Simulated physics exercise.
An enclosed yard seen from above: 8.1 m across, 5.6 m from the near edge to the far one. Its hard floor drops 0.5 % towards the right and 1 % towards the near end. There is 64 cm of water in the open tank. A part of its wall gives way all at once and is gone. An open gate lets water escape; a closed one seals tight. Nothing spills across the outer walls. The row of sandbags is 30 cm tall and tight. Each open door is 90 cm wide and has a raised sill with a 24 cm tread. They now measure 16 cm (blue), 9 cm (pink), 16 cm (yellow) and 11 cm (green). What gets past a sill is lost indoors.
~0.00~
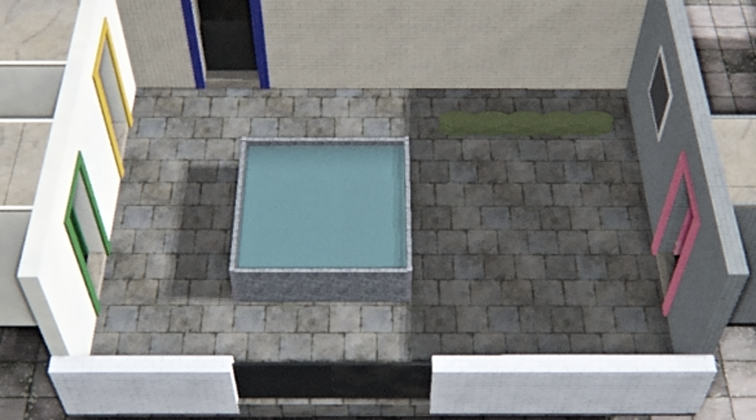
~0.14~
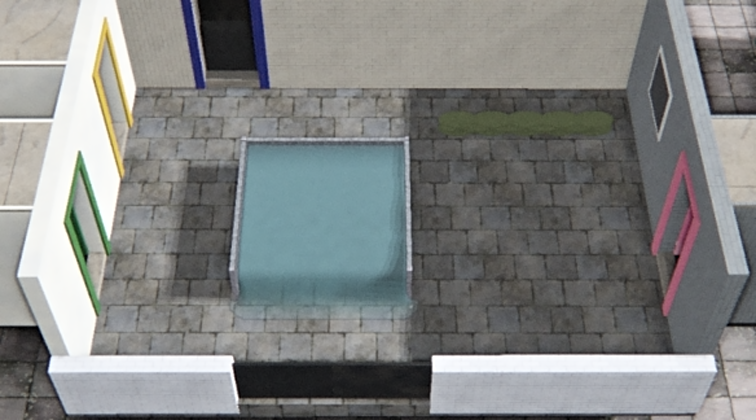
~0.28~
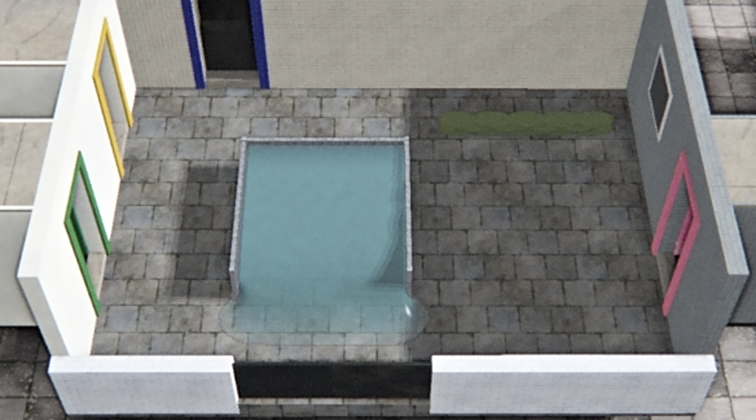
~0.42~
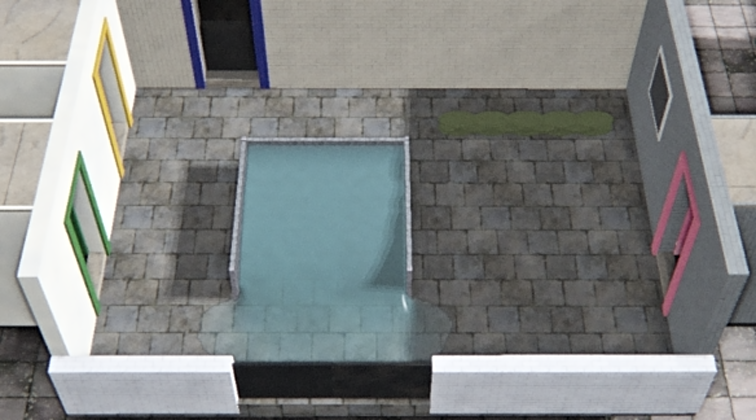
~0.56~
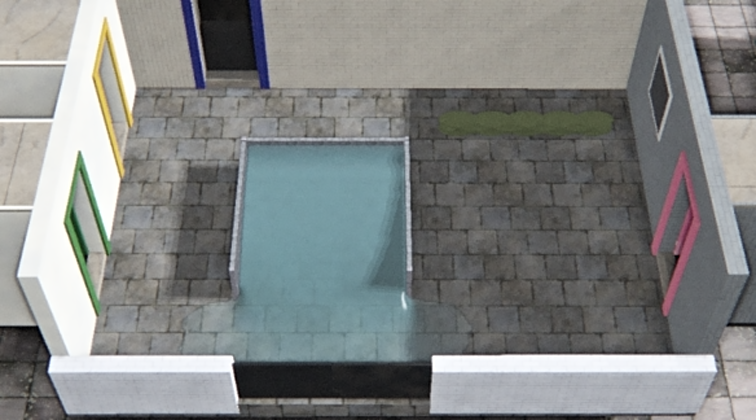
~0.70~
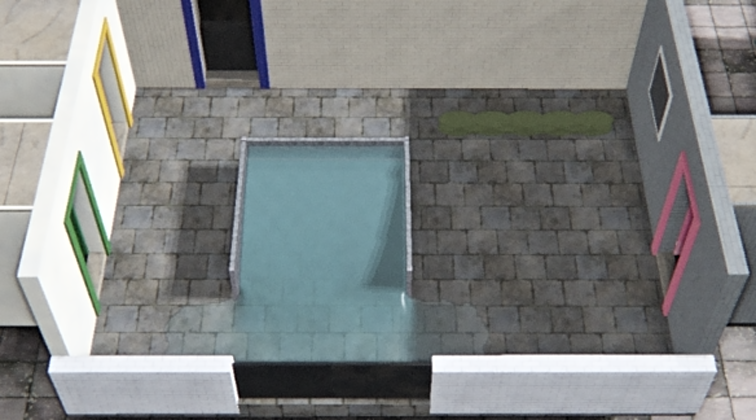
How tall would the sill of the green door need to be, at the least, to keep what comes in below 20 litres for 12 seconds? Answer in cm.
Close to 14.5 cm is just enough.
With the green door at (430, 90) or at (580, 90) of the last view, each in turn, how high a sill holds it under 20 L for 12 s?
Roughly 9.0 and 10.0 cm.
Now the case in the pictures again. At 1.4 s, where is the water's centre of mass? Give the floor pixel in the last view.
At about (327, 283).
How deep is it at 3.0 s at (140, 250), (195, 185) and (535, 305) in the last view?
In that order: 9, 1 and 6 cm.
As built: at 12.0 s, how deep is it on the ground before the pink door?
Some 11.0 cm.
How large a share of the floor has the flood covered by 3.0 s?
Near 45 per cent is wet.
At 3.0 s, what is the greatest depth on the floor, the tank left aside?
About 40 cm.
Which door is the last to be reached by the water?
It is the blue one.
After 1.4 s water covers 15 % of the floor, deepest (52 cm) near (311, 376); it has not reached the green door.
After 3.0 s water covers 45 % of the floor, deepest (40 cm) near (98, 388); 19 cm at the green door, 7 litres in over its 11 cm sill.
After 12.0 s water covers 95 % of the floor, deepest (16 cm) near (642, 388); 9 cm at the green door, 46 litres in over its 11 cm sill.
At the green door as built, the water arrived by 2.0 s and peaked near 19 cm at 3.2 s.
With a sill of 13.5 cm, 27 litres would have come in within the 12 s; with 16 cm, 13 litres. So under 20 litres takes about 14.5 cm.
